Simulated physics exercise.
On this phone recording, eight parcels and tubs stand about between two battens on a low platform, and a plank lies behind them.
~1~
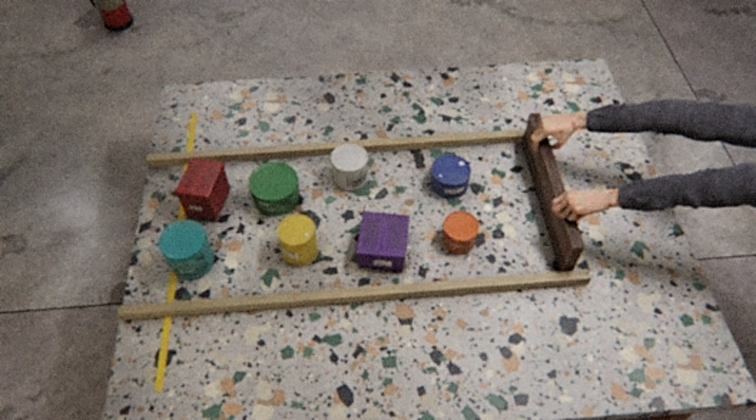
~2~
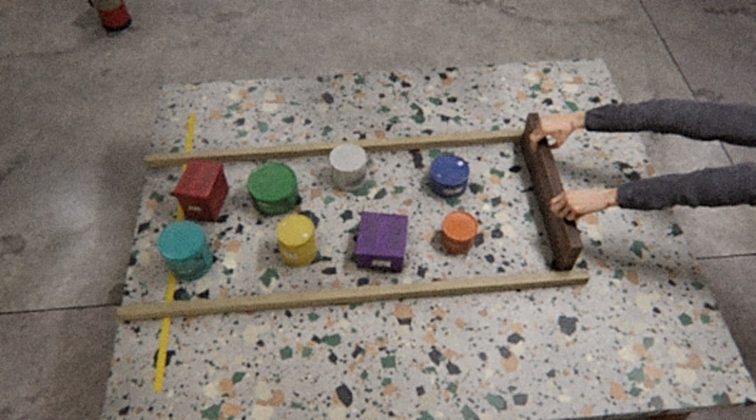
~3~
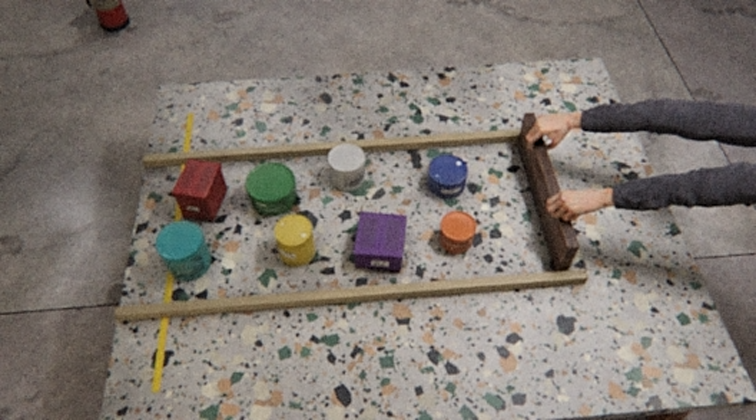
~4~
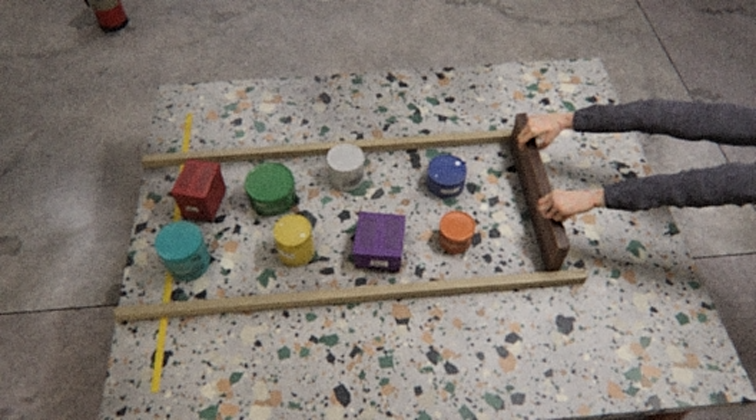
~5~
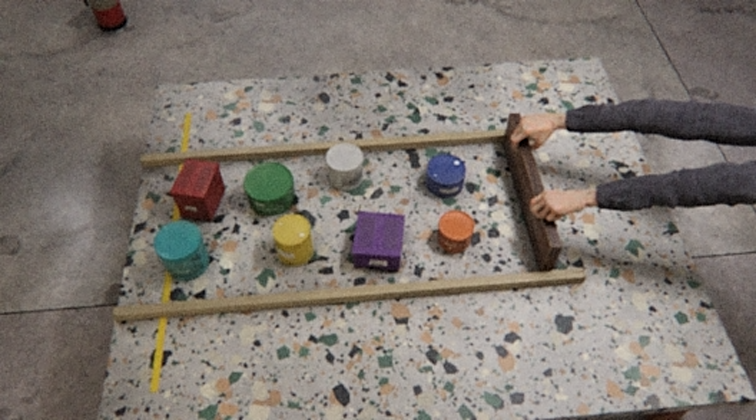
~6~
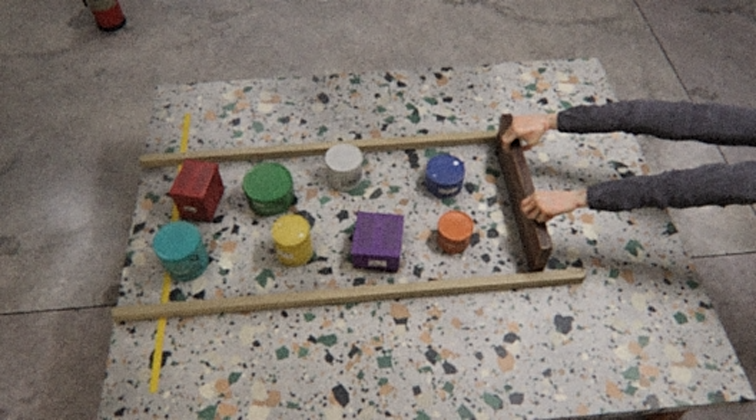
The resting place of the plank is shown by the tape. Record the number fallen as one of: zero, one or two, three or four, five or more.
Number fallen: Five or more.
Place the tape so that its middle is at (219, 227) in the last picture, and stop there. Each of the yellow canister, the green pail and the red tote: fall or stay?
Looking at each: The yellow canister goes off, the green pail remains on top, the red tote goes off.
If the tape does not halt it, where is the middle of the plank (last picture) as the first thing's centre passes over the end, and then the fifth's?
At (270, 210) for the first, at (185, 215) for the fifth.
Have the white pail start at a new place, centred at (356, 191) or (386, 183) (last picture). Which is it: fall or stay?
Result, in order: It is safe; it is safe.
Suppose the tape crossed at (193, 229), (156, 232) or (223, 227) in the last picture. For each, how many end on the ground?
First 3, then 5, then 3.
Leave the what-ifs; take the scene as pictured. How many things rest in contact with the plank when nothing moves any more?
The count in contact is 3.
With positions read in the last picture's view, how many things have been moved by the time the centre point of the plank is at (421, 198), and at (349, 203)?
Answer - first 3, then 5.
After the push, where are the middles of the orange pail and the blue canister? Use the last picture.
Middles: Around (149, 255) and around (152, 208).
A little later, none off yet; turquoise pail at rest near (182, 252); red tote at rest near (199, 191); green pail at rest near (269, 190).
Next, none off yet; turquoise pail shifted about its own width near (144, 256); red tote shifted a little near (184, 192); green pail shifted about its own width near (228, 189).
When it is over, the number that fall off is five or more; down, purple tote, yellow canister, green pail, red tote and turquoise pail.
